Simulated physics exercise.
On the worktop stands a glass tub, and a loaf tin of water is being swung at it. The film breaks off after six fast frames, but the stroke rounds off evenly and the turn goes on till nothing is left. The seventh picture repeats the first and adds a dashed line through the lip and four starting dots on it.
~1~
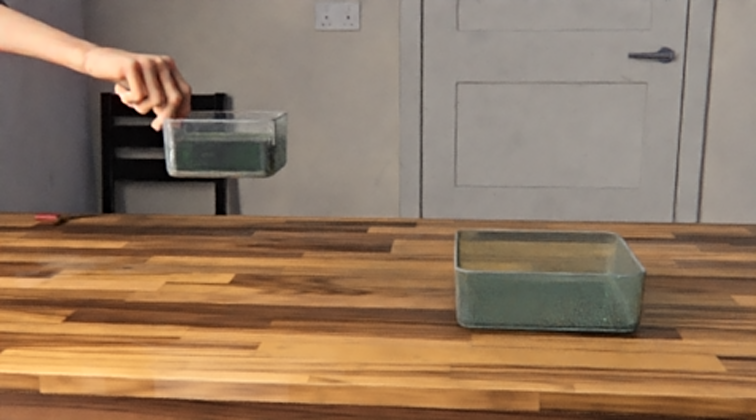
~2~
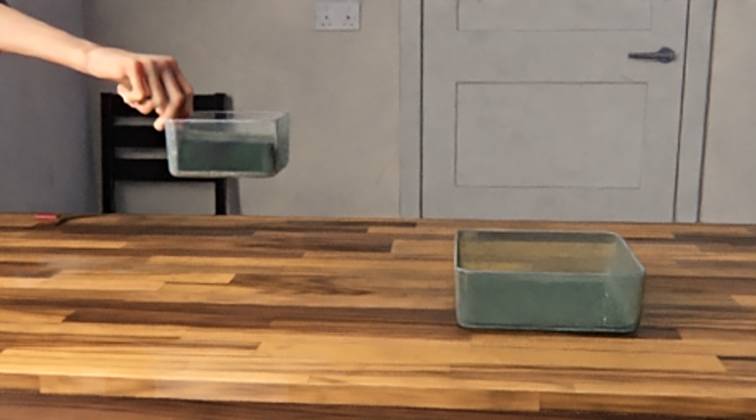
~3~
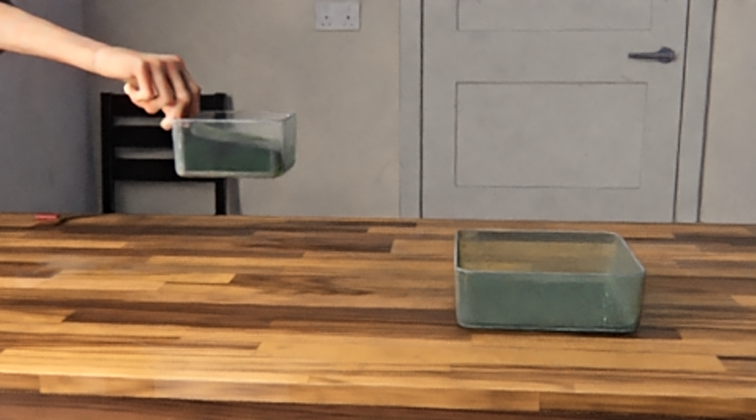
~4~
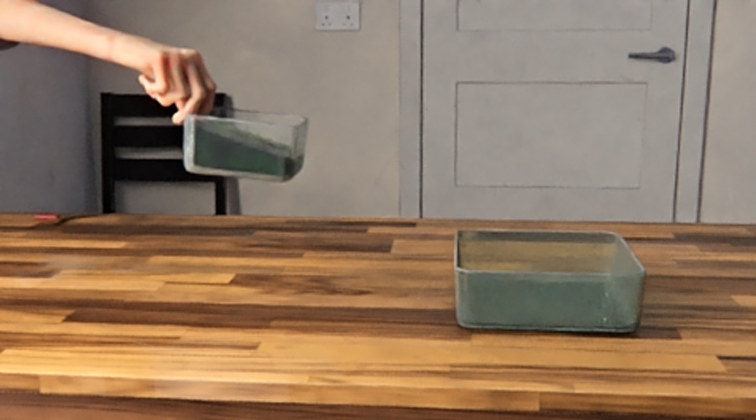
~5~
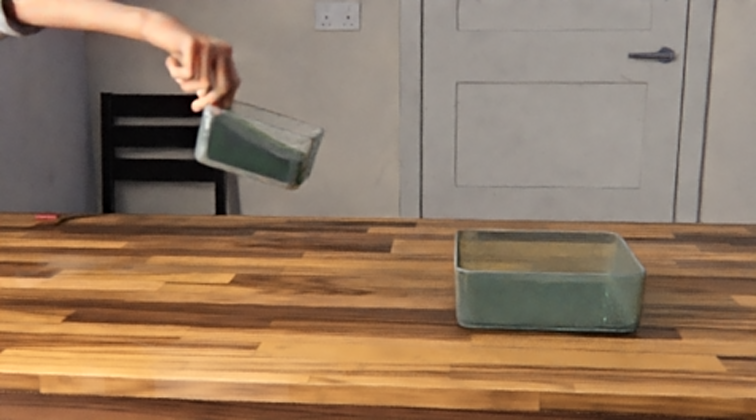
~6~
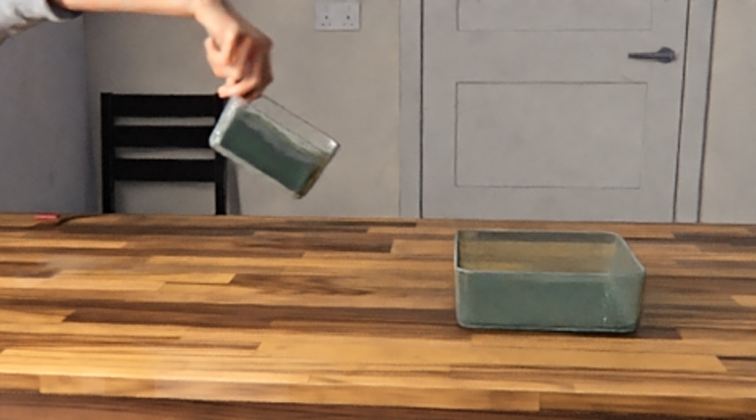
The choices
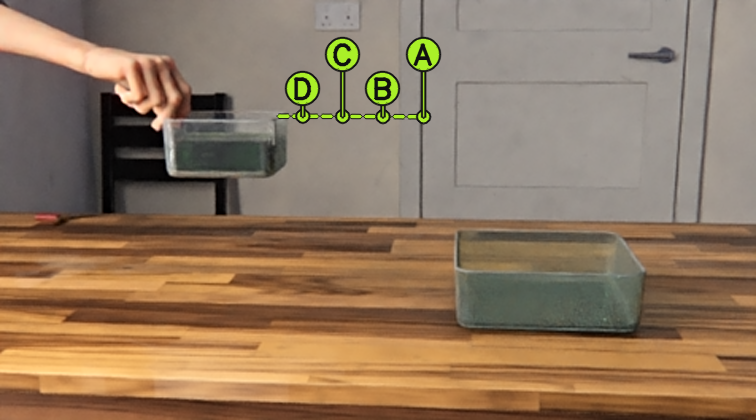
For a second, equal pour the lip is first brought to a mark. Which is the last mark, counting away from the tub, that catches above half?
The limit is D.
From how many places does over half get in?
All four.
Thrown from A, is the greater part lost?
No, not at all.
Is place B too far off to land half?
No.
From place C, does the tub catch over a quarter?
Yes.
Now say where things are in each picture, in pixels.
The first frame shows upright, lip at (279, 116); tub from (457, 325) to (639, 330); nothing has left yet.
The second frame shows upright, lip at (281, 116); nothing has left yet.
The third frame shows upright, lip at (288, 116); nothing has left yet.
The fourth frame shows tipped about 6°, lip at (301, 121); nothing has left yet.
The fifth frame shows tipped about 17°, lip at (318, 133); nothing has left yet.
The sixth frame shows tipped about 32°, lip at (335, 148); nothing has left yet.
In lime, A at (423, 116); B at (382, 116); C at (342, 116); D at (302, 116).
For place A, about 89 % lands in the tub, 4 % falls short and 8 % goes beside or beyond.
For place B, about 67 % lands in the tub, 8 % falls short and 24 % goes beside or beyond.
For place C, about 68 % lands in the tub, 8 % falls short and 23 % goes beside or beyond.
For place D, about 70 % lands in the tub, 16 % falls short and 14 % goes beside or beyond.
